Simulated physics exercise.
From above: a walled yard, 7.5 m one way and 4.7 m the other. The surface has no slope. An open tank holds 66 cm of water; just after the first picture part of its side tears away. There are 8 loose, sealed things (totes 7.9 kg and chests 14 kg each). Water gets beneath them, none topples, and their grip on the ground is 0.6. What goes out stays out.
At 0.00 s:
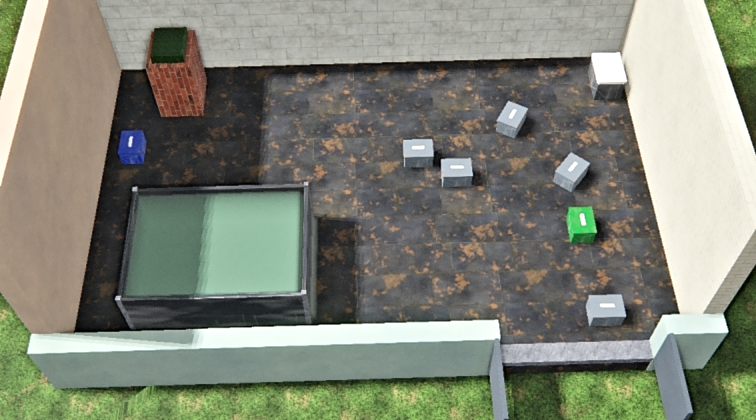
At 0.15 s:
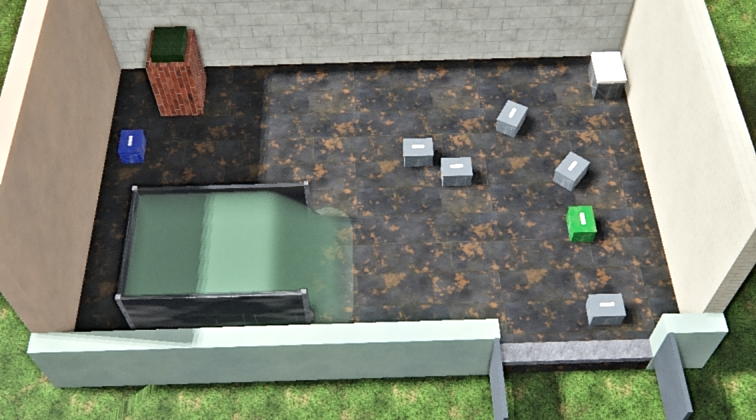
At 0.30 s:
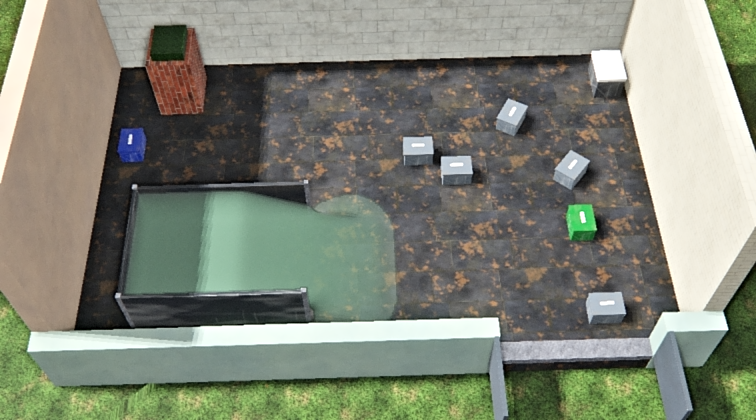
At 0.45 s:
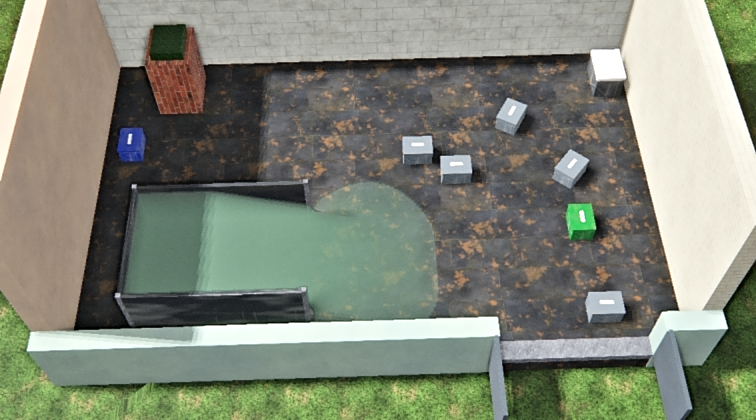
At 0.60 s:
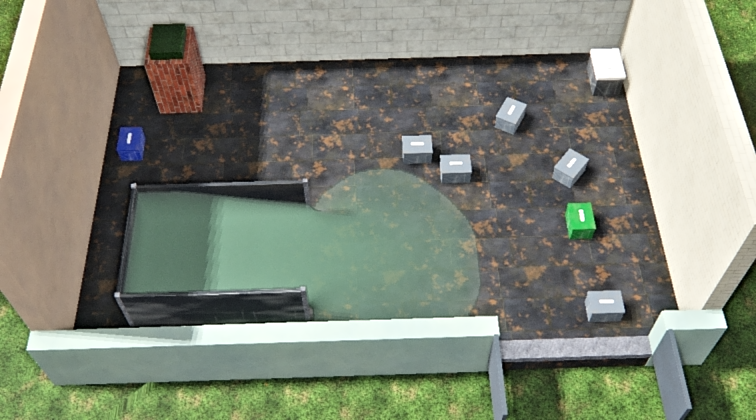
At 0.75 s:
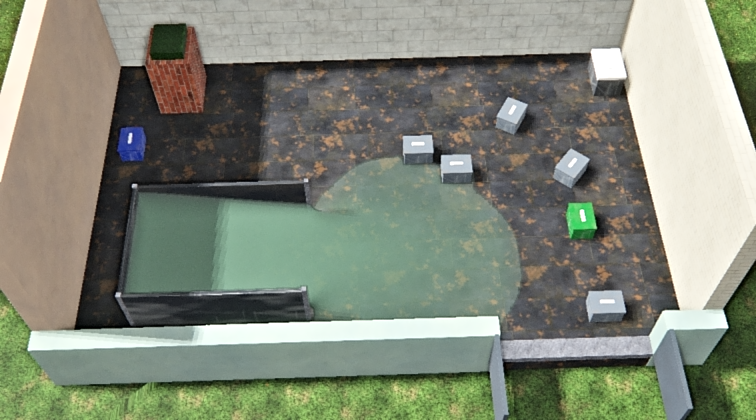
At the start, an open tank of greenish water stands at the left of a walled yard scattered with small boxes. Its right side opens, and water pours out, spreading rightward across the dark floor in a widening rounded pool that reaches two grey boxes, while the boxes stay in place.
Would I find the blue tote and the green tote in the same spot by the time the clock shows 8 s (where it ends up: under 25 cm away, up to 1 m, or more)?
The blue tote stays put; the green tote travels far.
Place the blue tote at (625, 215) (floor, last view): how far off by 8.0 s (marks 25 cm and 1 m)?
It gets carried off.
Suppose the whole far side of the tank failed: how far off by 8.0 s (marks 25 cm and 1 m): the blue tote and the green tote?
In that case the blue tote ends far away, the green tote slides a little.
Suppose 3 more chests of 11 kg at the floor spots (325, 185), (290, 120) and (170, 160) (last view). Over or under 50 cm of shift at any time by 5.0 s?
In that order: Less, less, less.
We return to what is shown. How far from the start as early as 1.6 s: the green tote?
Roughly 60 cm by then.
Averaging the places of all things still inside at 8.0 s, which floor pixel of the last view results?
Around (330, 123).
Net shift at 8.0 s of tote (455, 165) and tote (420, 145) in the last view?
In that order: 80 cm, 120 cm.
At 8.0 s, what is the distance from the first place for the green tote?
Roughly 400 cm.
After 1.6 s the blue tote is near (130, 139), 0.0 m from its start, aground; the green tote is near (629, 211), 0.6 m from its start, aground; 0 of 8 are out; 0 afloat.
After 3.6 s the blue tote is near (130, 139), 0.0 m from its start, aground; the green tote is near (615, 142), 1.2 m from its start, afloat; 0 of 8 are out; 6 afloat.
After 5.6 s the blue tote is near (130, 139), 0.0 m from its start, aground; the green tote is near (502, 91), 2.3 m from its start, afloat; 1 of 8 are out; 4 afloat.
After 8.0 s the blue tote is near (130, 139), 0.0 m from its start, aground; the green tote is near (323, 100), 4.0 m from its start, aground; 1 of 8 are out; 1 afloat.
